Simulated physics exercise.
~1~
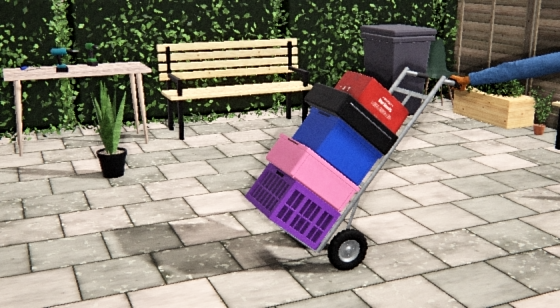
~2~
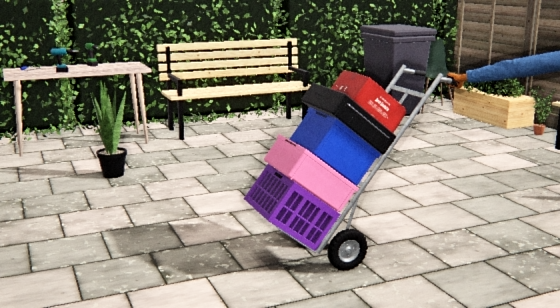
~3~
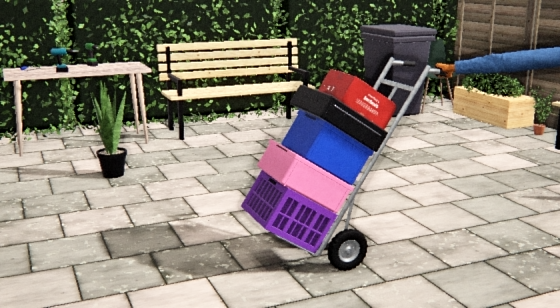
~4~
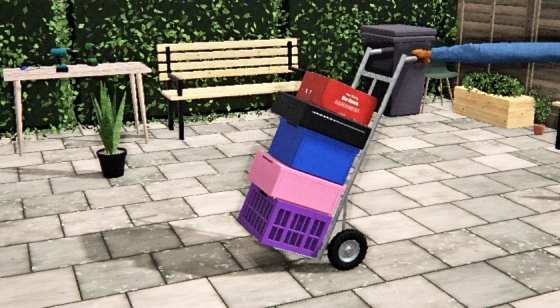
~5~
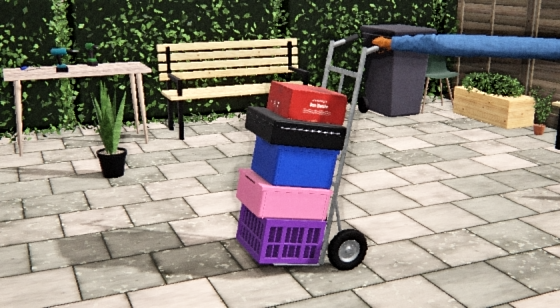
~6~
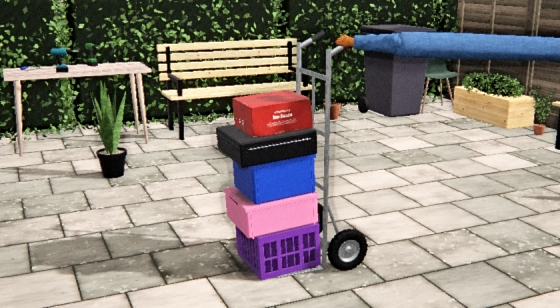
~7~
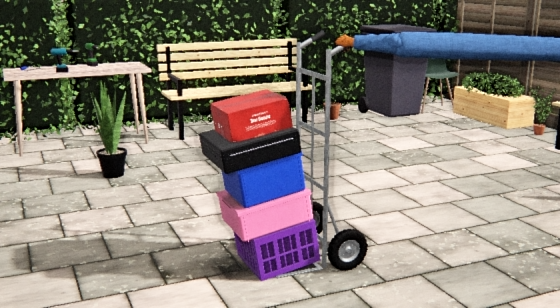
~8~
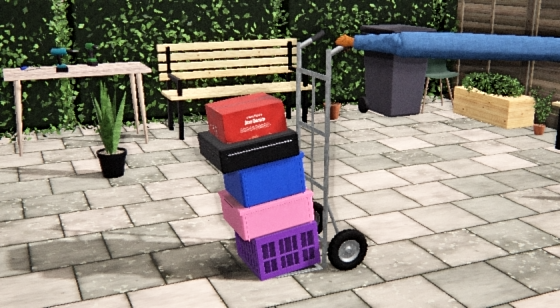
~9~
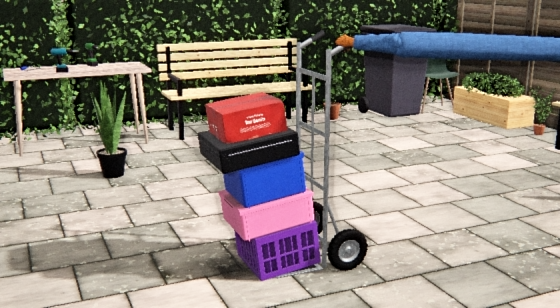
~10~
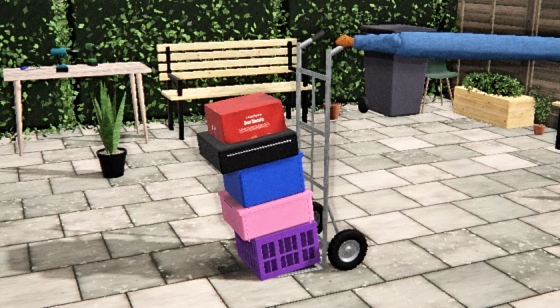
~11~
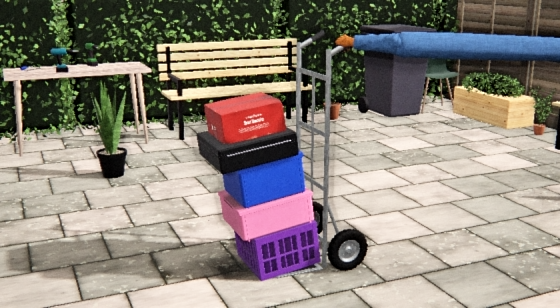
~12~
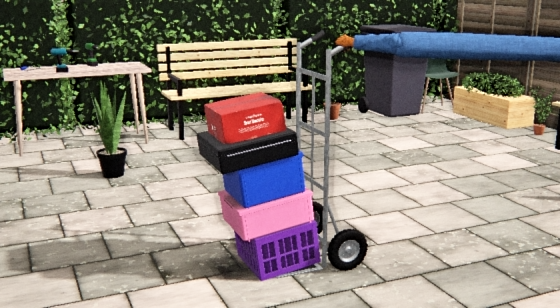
Blue-sleeved arm tipping a loaded hand truck upright on a patio, its stacked boxes shifting left but staying piled above the purple crate.
